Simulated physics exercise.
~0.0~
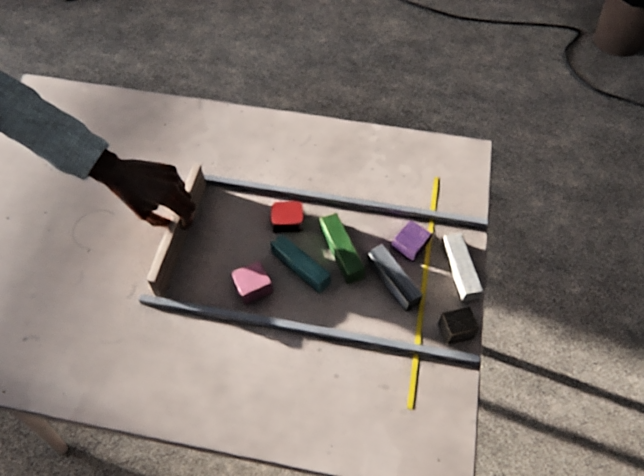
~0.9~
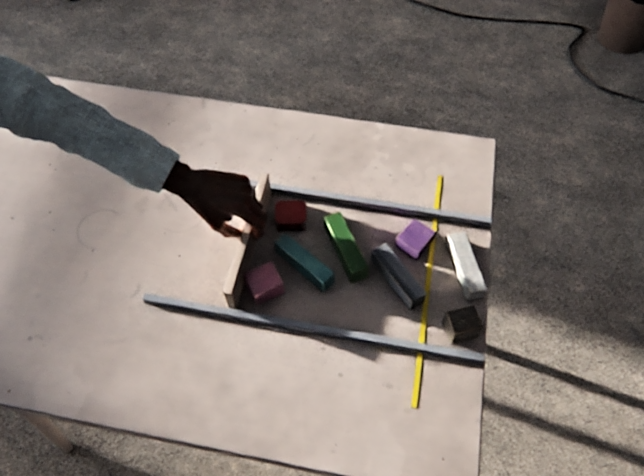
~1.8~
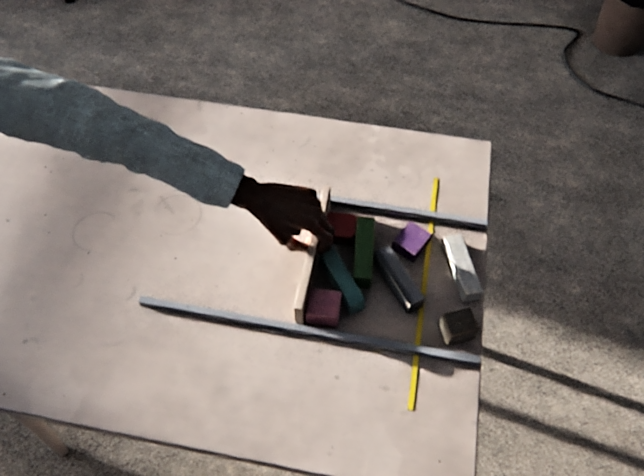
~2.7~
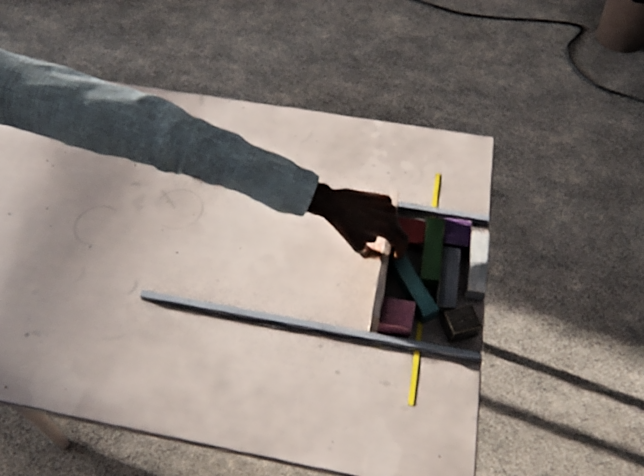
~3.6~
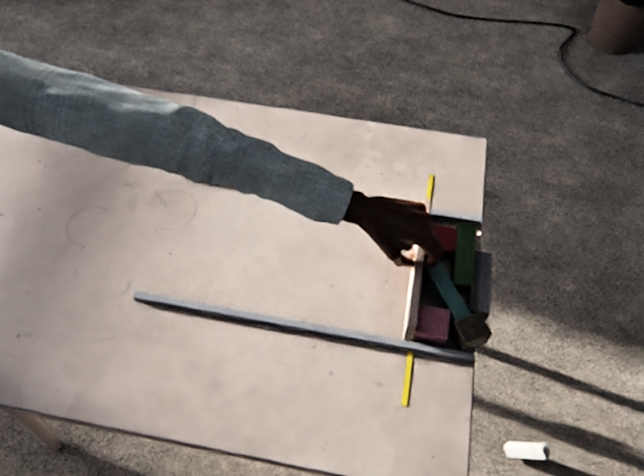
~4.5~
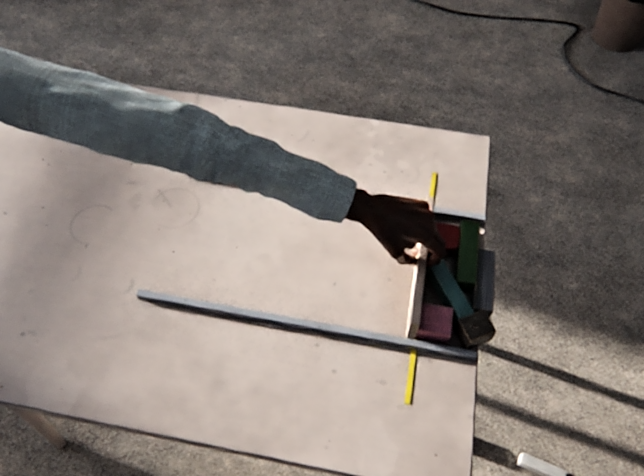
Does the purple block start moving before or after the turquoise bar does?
The purple block starts moving after the turquoise bar. The turquoise bar is already being pushed along while the purple block still sits in its place.
